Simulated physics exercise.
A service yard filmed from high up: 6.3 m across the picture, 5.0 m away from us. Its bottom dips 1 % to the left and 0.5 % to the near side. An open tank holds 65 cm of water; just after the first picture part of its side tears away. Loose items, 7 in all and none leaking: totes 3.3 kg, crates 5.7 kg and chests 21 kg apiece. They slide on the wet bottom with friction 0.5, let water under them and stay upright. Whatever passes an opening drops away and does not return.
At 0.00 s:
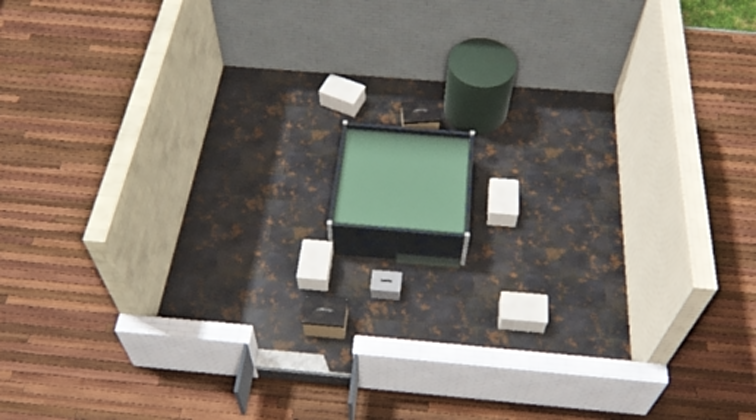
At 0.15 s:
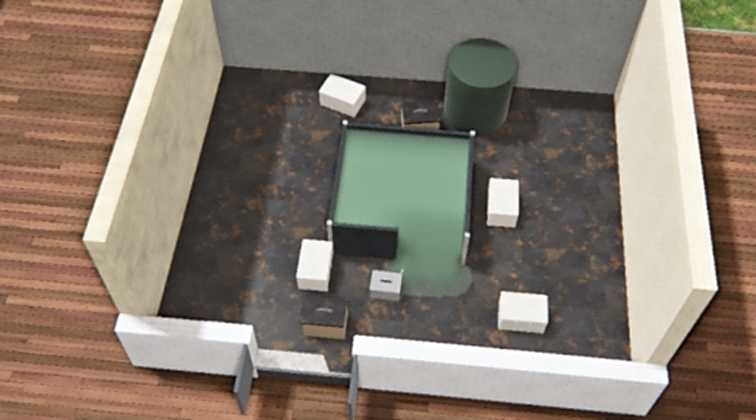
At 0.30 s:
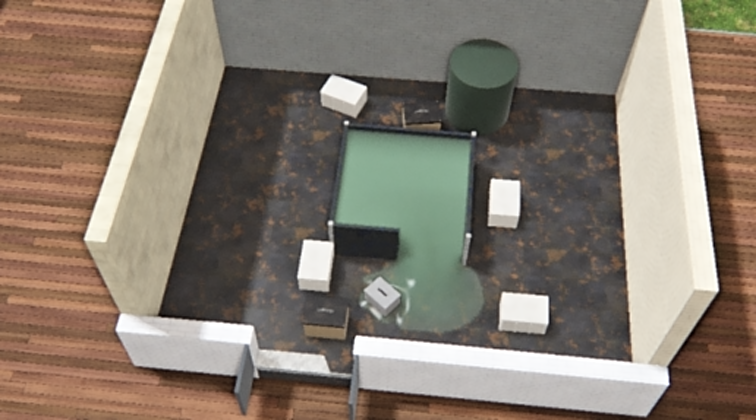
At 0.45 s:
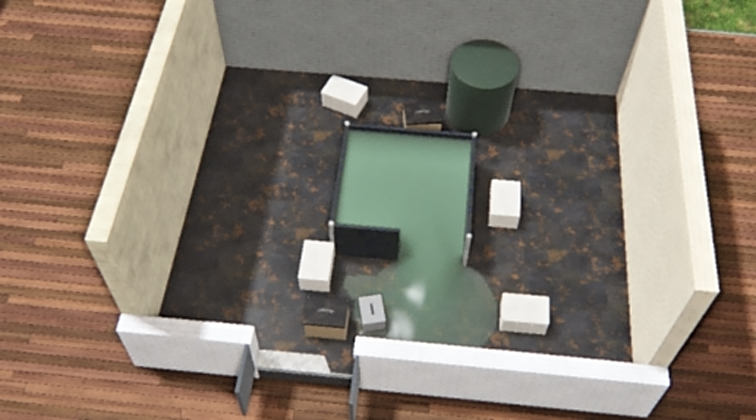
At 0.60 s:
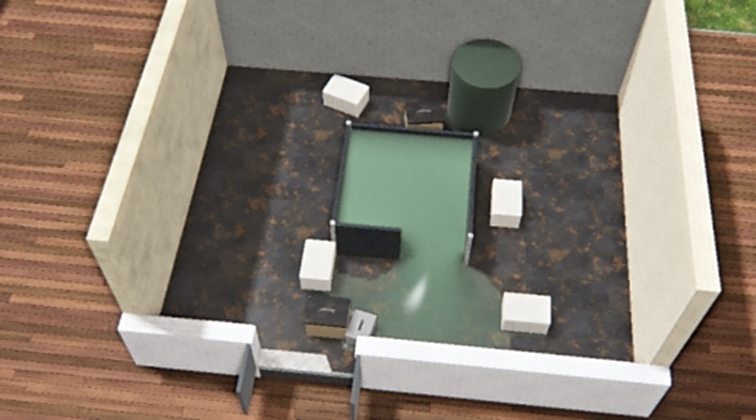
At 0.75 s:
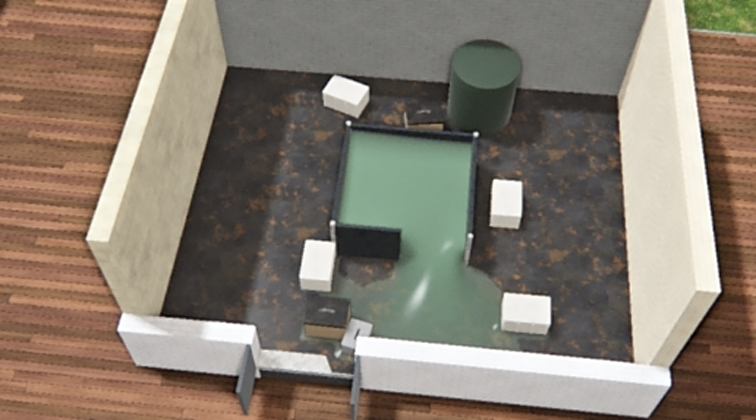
Open tank in a walled yard losing part of its near side, green water spreading out and pushing a small grey tote nearer the gate.
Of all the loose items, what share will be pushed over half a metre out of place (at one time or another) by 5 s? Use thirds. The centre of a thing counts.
It is between one and two thirds.
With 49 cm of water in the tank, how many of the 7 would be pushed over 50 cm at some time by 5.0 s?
Then 4.
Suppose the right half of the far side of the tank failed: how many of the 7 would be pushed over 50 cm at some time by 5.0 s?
Then 2.
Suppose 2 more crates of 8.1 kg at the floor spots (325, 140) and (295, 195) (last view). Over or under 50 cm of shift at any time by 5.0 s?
In that order: Under, less.
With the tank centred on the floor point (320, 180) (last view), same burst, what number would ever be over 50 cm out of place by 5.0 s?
In that case 4 of them.
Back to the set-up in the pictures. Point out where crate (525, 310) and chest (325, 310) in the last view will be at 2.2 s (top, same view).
Around (609, 285) and (267, 288).
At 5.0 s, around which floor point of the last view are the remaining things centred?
Near (378, 165).
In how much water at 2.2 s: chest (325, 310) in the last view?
About 5 cm.
After 1.1 s 1 of 7 are over 50 cm from their spots; 1 afloat.
After 2.2 s 3 of 7 are over 50 cm from their spots; 1 afloat.
After 3.5 s 4 of 7 are over 50 cm from their spots; 1 afloat.
After 5.0 s 4 of 7 are over 50 cm from their spots, and 4 have been at some point; 3 afloat.
